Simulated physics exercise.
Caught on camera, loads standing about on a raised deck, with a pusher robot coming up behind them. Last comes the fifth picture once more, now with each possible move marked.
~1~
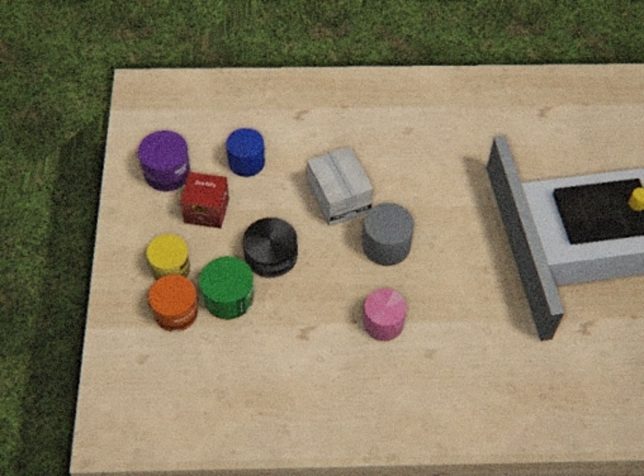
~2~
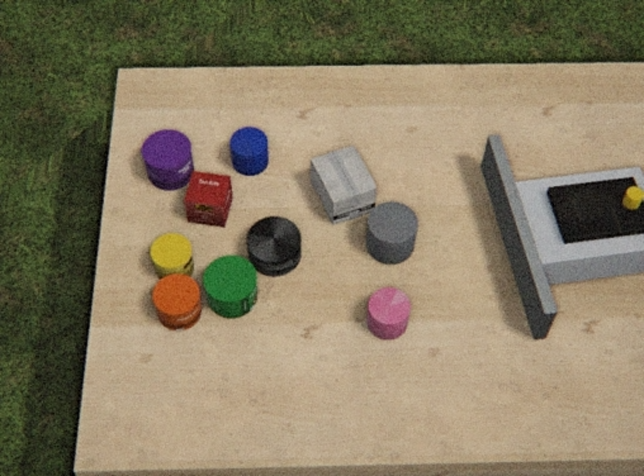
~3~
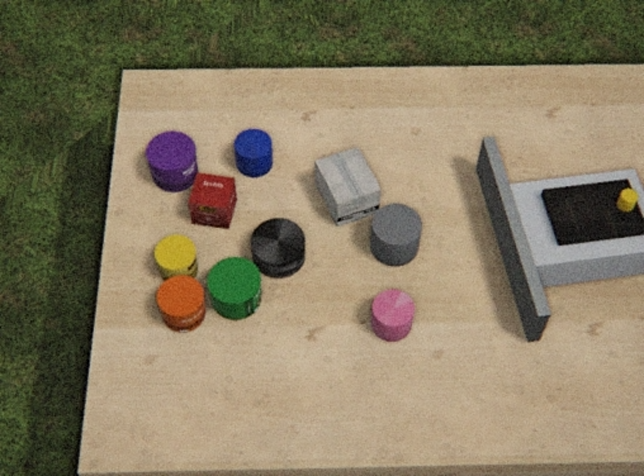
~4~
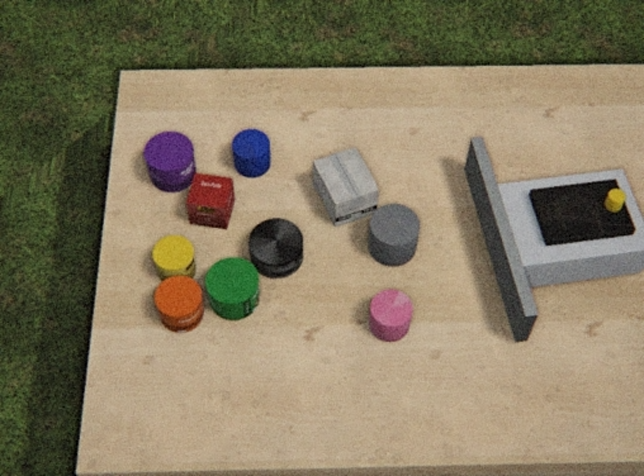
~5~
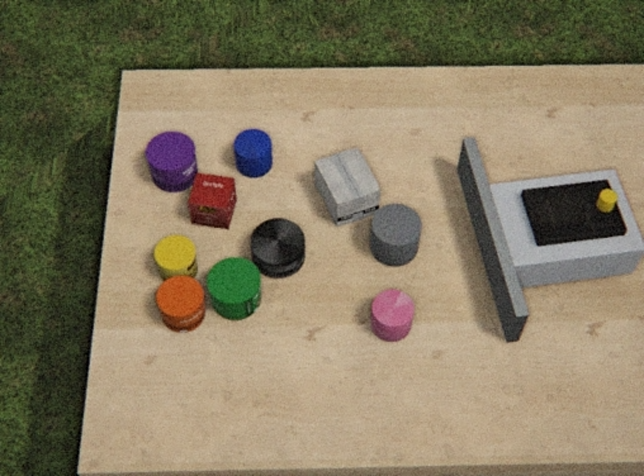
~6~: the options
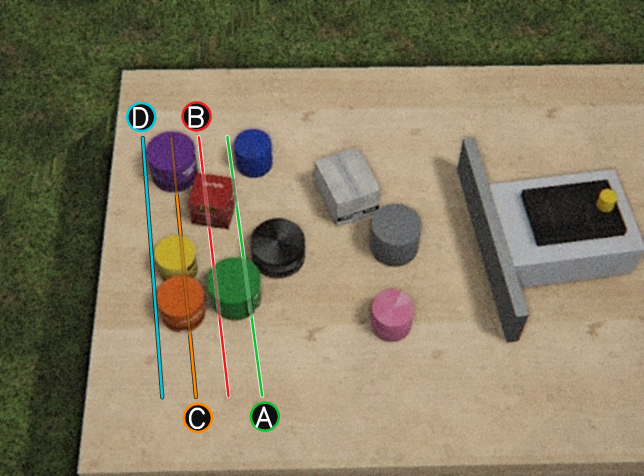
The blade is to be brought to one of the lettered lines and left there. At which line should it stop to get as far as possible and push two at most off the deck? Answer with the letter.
As far as mark C.
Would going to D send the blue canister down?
No.
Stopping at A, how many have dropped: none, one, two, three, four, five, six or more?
By then, none.
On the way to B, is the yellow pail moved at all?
Yes.
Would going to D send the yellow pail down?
Yes.
On the marked copy, A at (243, 256); B at (212, 256); C at (183, 257); D at (152, 257).
With C. Early on, robot (456, 214); pink canister (369, 318); white box (338, 185).
Further on, robot (343, 215); yellow pail (148, 265); red box (190, 202).
At the end, robot (258, 216); red box over the edge; black canister (110, 235); one fallen.
As for the rest, A is within the limit but short; B is within the limit but short; D drops three.
